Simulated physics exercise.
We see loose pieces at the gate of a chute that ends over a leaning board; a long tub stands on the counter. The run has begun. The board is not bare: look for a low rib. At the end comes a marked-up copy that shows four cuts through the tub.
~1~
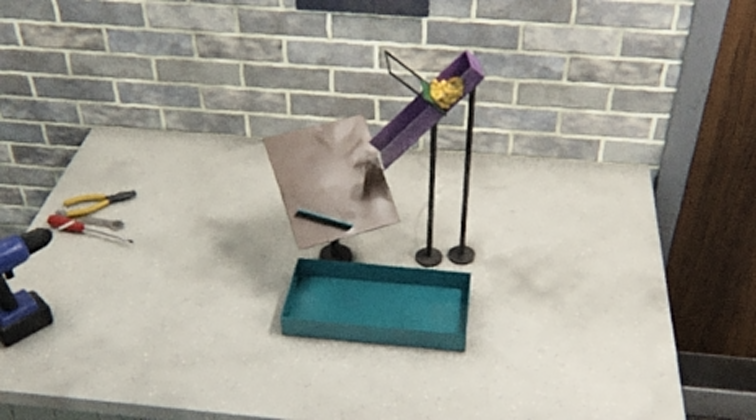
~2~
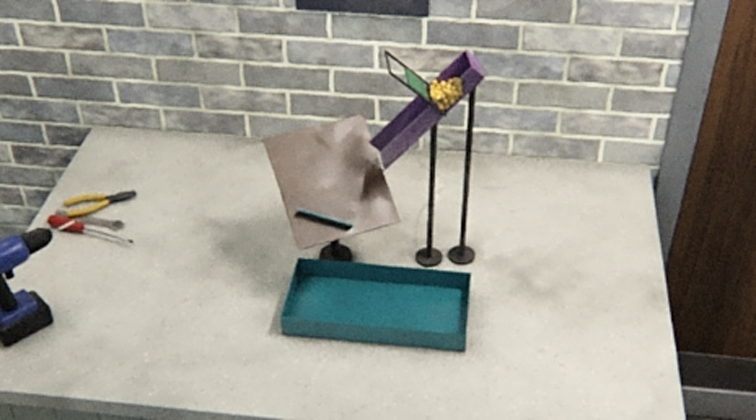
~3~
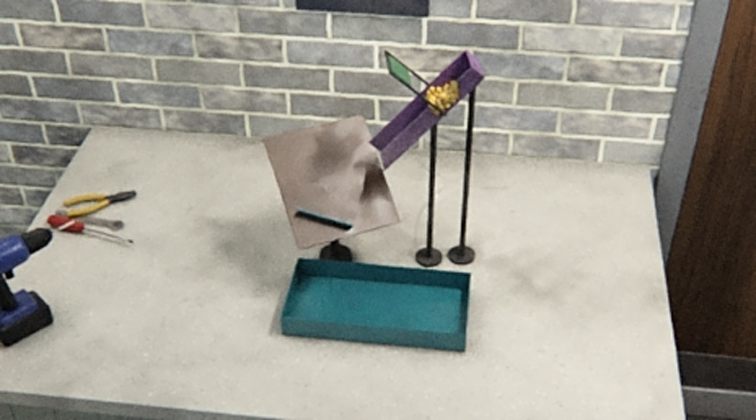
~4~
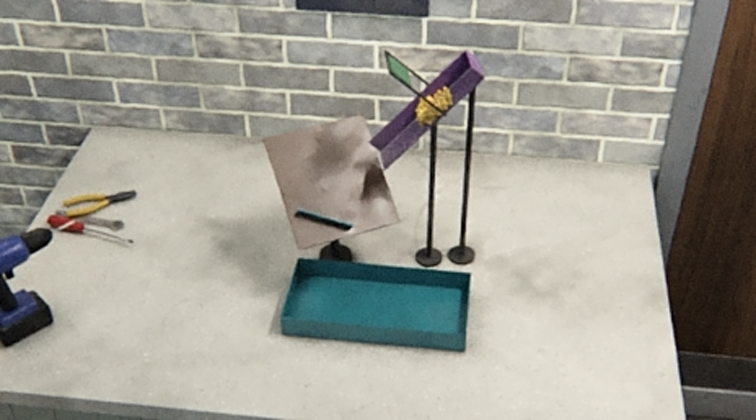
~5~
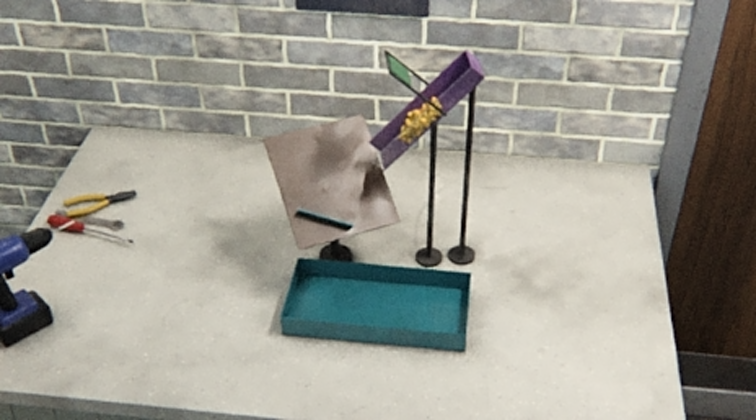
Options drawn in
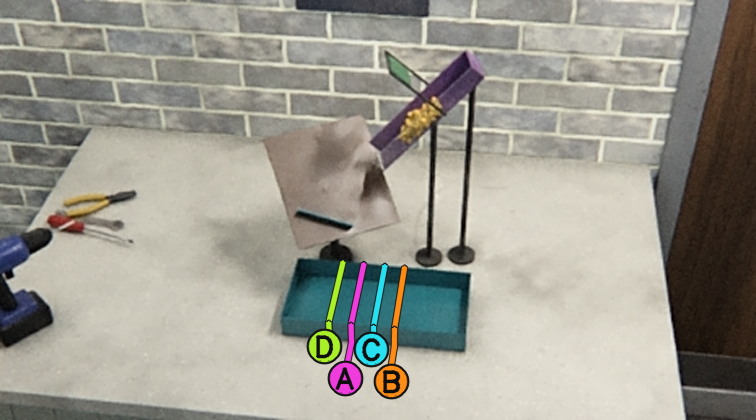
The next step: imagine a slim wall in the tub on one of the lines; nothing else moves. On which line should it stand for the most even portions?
Best: C.
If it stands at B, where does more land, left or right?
More lands on the left.
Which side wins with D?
More lands on the right.
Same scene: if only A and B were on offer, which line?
It is A.
On the marked copy, line A crosses the front rim at (351, 324); line B crosses the front rim at (394, 328); line C crosses the front rim at (373, 326); line D crosses the front rim at (328, 322).
If A is chosen, of what is caught, roughly a quarter on the left of the divider, the larger part on the right.
If B is chosen, of what is caught, every piece on the left of the divider, not one piece on the right.
If C is chosen, of what is caught, roughly two thirds on the left of the divider, roughly a third on the right.
If D is chosen, of what is caught, about a tenth on the left of the divider, the larger part on the right.
